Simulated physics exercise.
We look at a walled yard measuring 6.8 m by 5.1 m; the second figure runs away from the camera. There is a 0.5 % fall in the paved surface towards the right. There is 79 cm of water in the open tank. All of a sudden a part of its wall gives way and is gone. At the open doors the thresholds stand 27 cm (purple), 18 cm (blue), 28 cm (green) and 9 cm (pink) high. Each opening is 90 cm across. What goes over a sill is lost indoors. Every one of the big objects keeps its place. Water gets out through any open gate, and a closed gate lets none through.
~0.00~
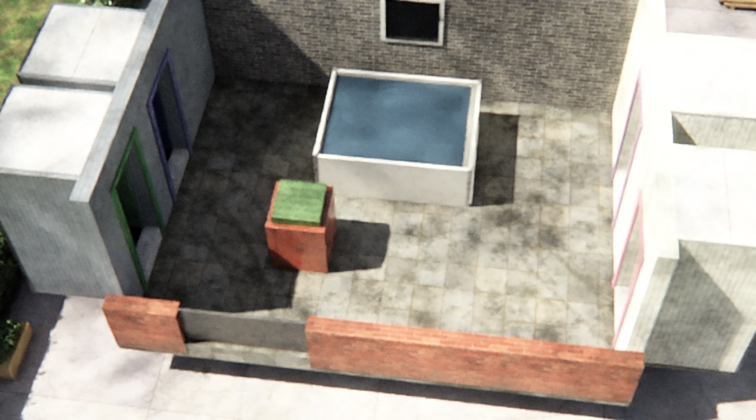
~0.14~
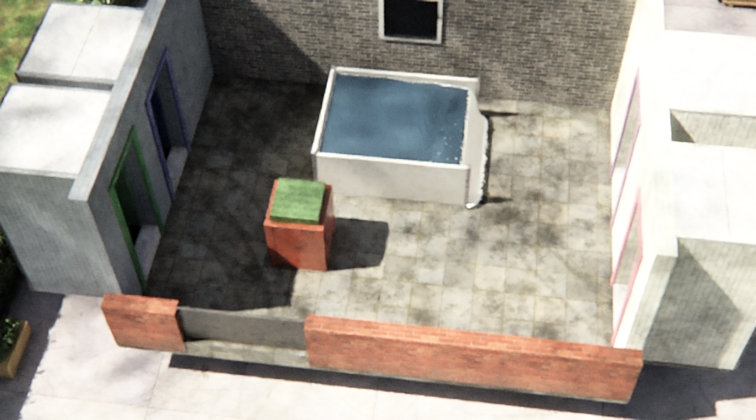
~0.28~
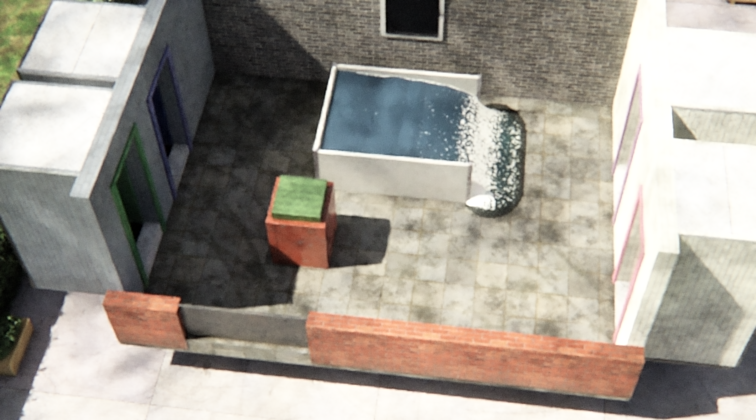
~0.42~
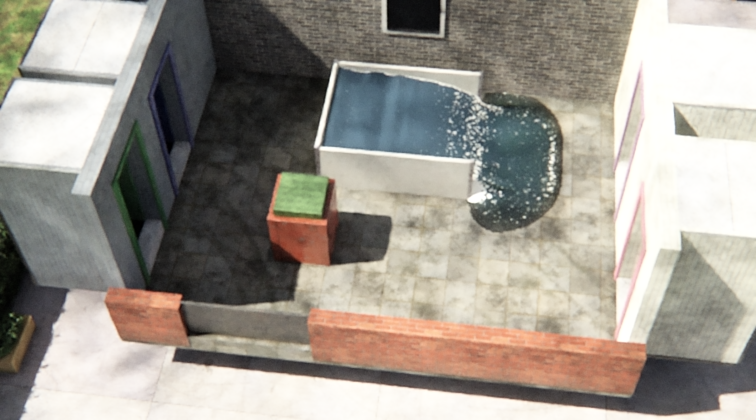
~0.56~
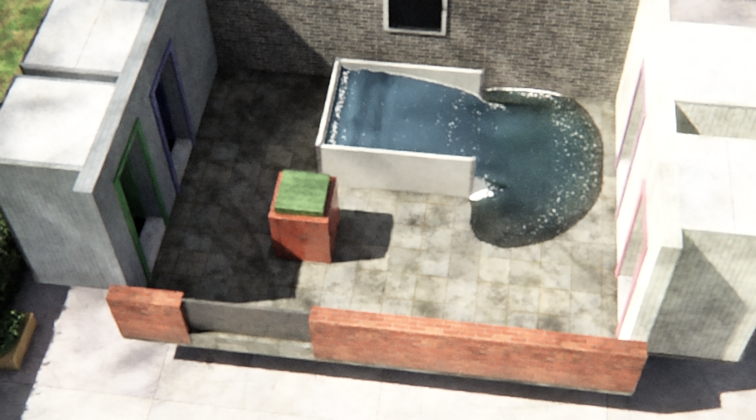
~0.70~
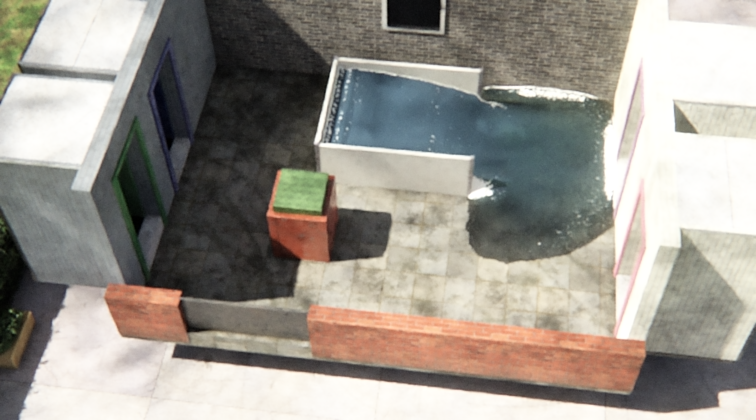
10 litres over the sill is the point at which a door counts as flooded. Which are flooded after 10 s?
Purple door: Outstrips the figure. Blue door: Lags behind the figure. Green door: Lags behind the figure. Pink door: Outstrips the figure.
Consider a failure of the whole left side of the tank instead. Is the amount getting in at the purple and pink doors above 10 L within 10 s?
Short answer, against that limit: Purple is fine, pink overshoots.
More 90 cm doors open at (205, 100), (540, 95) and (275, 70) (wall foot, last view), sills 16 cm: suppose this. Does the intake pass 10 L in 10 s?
In turn: Short of it, beyond it, short of it.
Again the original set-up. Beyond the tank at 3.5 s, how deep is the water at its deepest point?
Around 37 centimetres.
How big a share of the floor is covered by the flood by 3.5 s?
About 50 per cent.
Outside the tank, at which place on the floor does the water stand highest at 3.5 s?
Near (591, 363).
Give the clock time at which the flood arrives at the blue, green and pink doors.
So blue at 5.0 s, green at 5.0 s, and pink at 1.2 s.
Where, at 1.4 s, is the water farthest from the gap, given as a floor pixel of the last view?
Roughly at pixel (604, 310).
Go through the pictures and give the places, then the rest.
The open tank at (400, 121) is whole and still, 79 cm deep, in the first frame.
The front is at (478, 115), 1.0 m from the gap at (469, 149); 0.5 m2 of floor is under water; 79 cm left at the back of the open tank, in the second frame.
The front is at (502, 109), 1.2 m from the gap at (471, 147); 1.6 m2 of floor is under water; 79 cm left at the back of the open tank, in the third frame.
The front is at (526, 97), 1.6 m from the gap at (473, 145); 3.2 m2 of floor is under water; 78 cm left at the back of the open tank, in the fourth frame.
The front is at (595, 133), 2.0 m from the gap at (474, 143); 5.2 m2 of floor is under water; 70 cm left at the back of the open tank, in the fifth frame.
The front is at (612, 112), 2.5 m from the gap at (472, 142); 6.6 m2 of floor is under water; 66 cm left at the back of the open tank, in the sixth frame.
After 1.4 s water covers 25 % of the floor and is deepest (58 cm) near (604, 109); purple door 45 cm at the sill, 43 L in, blue door not reached, green door not reached, pink door 10 cm at the sill, 0 L in.
After 2.2 s water covers 30 % of the floor and is deepest (46 cm) near (593, 116); purple door 44 cm at the sill, 120 L in, blue door not reached, green door not reached, pink door 16 cm at the sill, 6 L in.
After 3.5 s water covers 50 % of the floor and is deepest (37 cm) near (591, 363); purple door 26 cm at the sill, 170 L in, blue door not reached, green door not reached, pink door 13 cm at the sill, 25 L in.
After 6.0 s water covers 85 % of the floor and is deepest (23 cm) near (162, 315); purple door 10 cm at the sill, 172 L in, blue door 10 cm at the sill, 0 L in, green door 20 cm at the sill, 0 L in, pink door 19 cm at the sill, 114 L in.
After 10.0 s water covers 95 % of the floor and is deepest (17 cm) near (328, 84); purple door 10 cm at the sill, 172 L in, blue door 6 cm at the sill, 0 L in, green door 10 cm at the sill, 0 L in, pink door 9 cm at the sill, 162 L in.
